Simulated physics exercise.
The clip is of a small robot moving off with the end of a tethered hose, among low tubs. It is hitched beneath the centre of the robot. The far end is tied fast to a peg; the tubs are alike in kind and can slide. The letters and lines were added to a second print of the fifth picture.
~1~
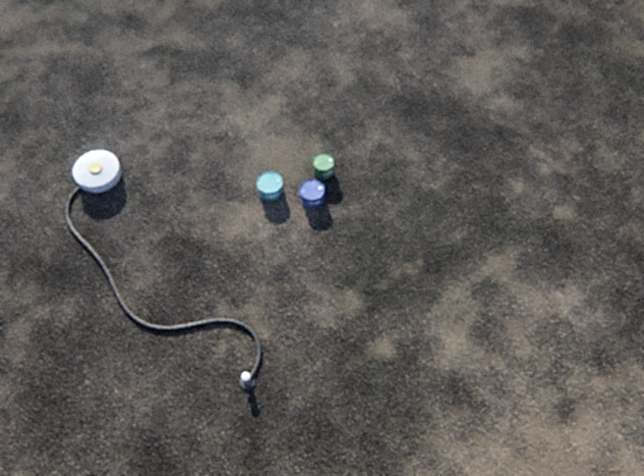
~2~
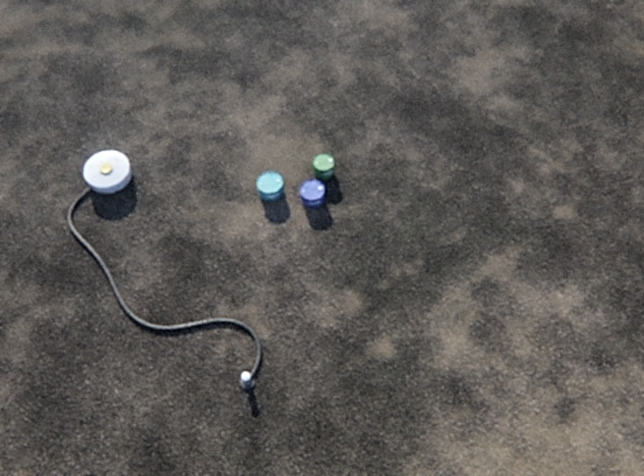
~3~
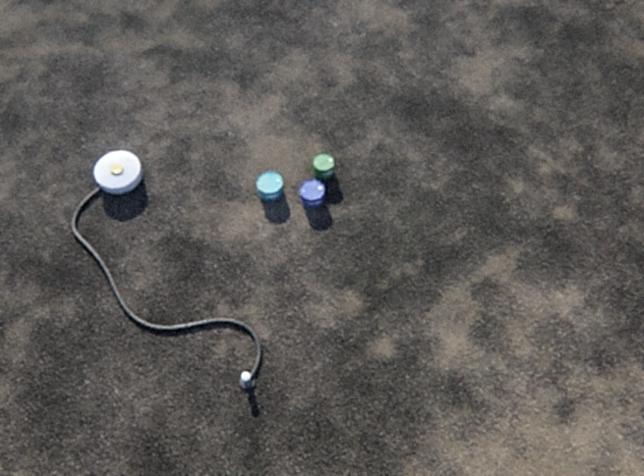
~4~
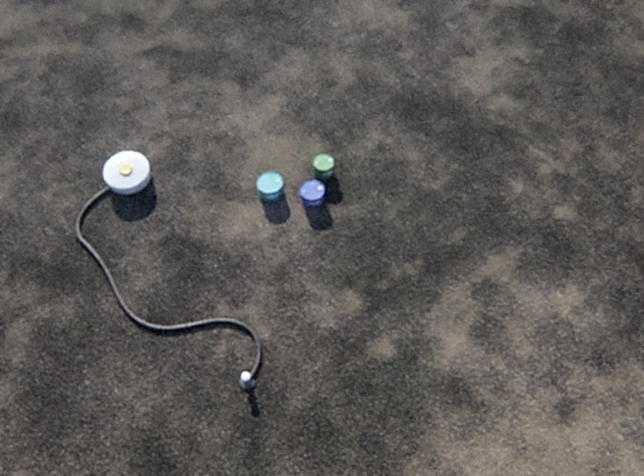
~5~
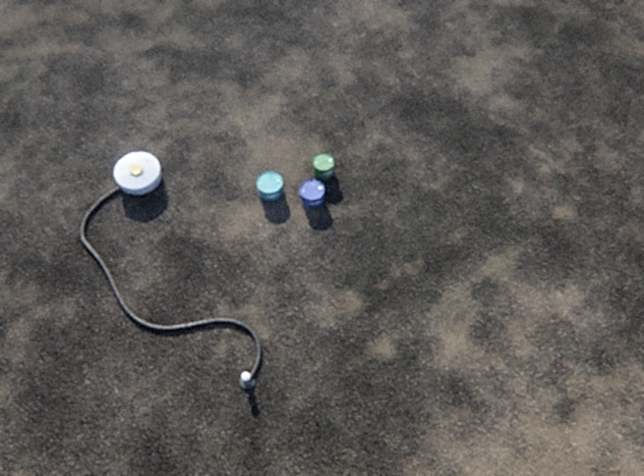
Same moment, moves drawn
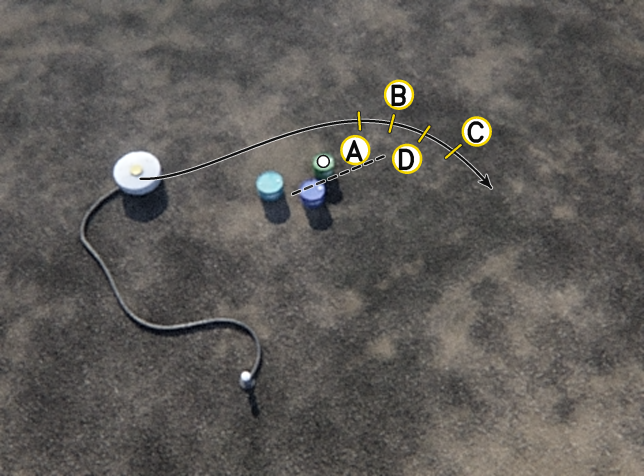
A small white robot sliding slowly right across dark mottled ground, trailing a hose tied to a peg, three coloured tubs staying still.
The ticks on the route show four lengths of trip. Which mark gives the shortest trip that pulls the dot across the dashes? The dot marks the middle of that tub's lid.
At least to C.
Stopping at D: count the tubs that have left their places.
Three.
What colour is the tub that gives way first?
The turquoise one.
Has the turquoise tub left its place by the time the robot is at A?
By then, no.
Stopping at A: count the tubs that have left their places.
By then, none.
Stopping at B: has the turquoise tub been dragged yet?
Yes.
On the marked copy, A at (359, 121); B at (392, 123); C at (453, 151); D at (424, 134); the dashed line at (339, 175); the route from (141, 179) via (329, 124) to (491, 188); the white dot at (323, 161).
With C. Early on, robot (253, 142); green tub (323, 166).
Further on, robot (363, 116); green tub (323, 166).
At the end, robot (455, 147); turquoise tub (314, 214); blue tub (329, 197); green tub (347, 186); the dot on the green tub is over the dashed line.
As for the rest, A leaves the dotted tub short, at (323, 166); B leaves the dotted tub short, at (323, 166); D leaves the dotted tub short, at (333, 176).
